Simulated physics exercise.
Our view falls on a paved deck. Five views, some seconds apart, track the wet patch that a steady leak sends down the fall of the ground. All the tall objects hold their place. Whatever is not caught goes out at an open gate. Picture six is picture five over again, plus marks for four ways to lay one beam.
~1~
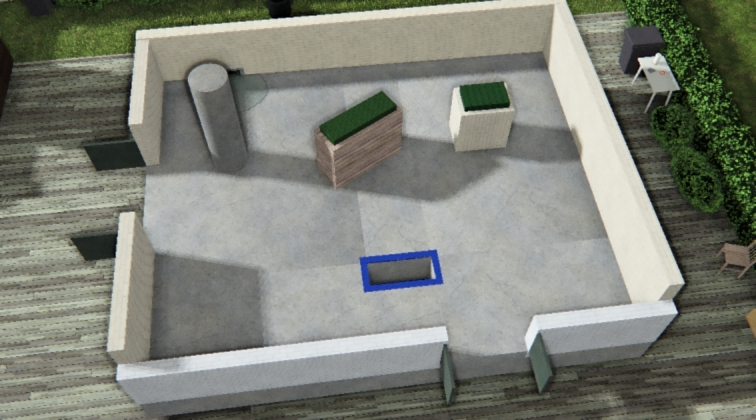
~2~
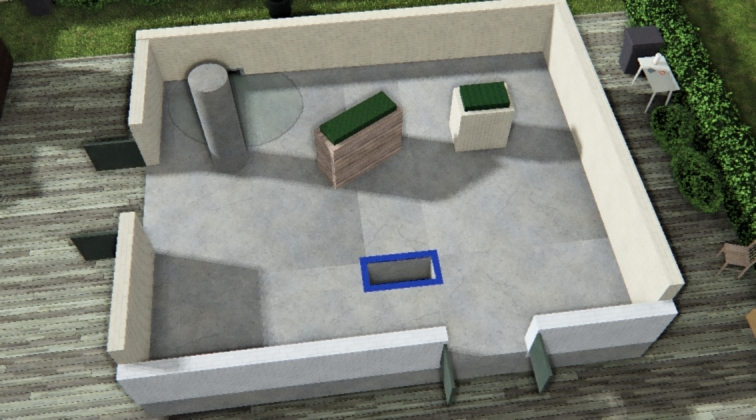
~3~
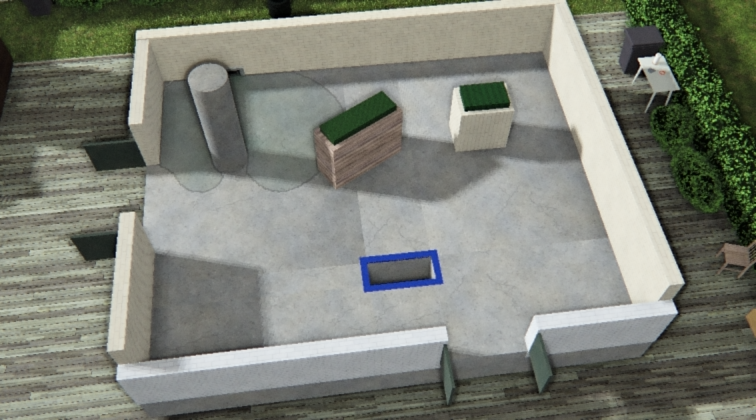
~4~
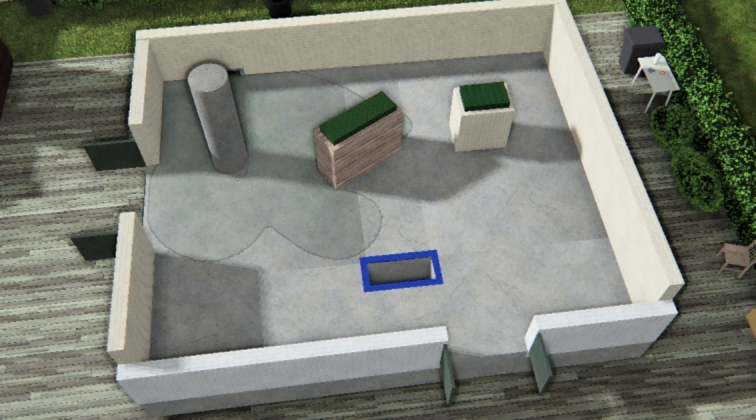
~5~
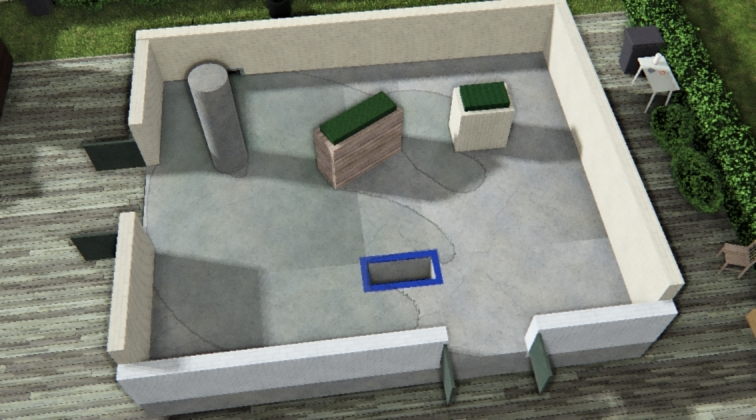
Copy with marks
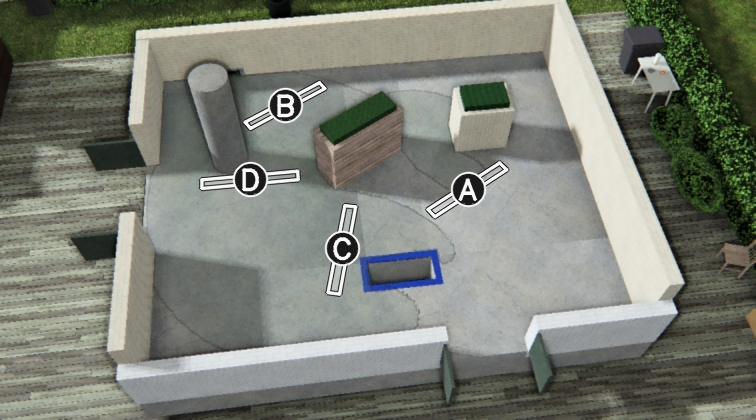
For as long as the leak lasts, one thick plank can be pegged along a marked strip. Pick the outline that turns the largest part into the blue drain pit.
A beats the others.
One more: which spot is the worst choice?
Spot C.
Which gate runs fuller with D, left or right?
The right gate.
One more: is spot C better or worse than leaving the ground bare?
Spot C is worse.
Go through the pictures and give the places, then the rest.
Outfall at (232, 72); blue drain pit at (401, 271); open gate at (483, 343); open gate at (157, 205); water covers 2 % of the ground and shows as far out as (256, 100); blue drain pit still dry.
Water covers 8 % of the ground and shows as far out as (269, 135); blue drain pit still dry.
Water covers 17 % of the ground and shows as far out as (291, 183); blue drain pit still dry.
Water covers 30 % of the ground and shows as far out as (354, 246); blue drain pit still dry.
Water covers 49 % of the ground and shows as far out as (398, 310); blue drain pit taking water.
On the marked copy, A from (431, 213) to (503, 166); B from (247, 125) to (322, 85); C from (333, 293) to (350, 206); D from (201, 184) to (297, 175).
If A is chosen, about 25 % of the stream runs into the blue drain pit, about 64 % out by the gates.
If B is chosen, about 13 % of the stream runs into the blue drain pit, about 77 % out by the gates.
If C is chosen, about 8 % of the stream runs into the blue drain pit, about 83 % out by the gates.
If D is chosen, about 16 % of the stream runs into the blue drain pit, about 75 % out by the gates.
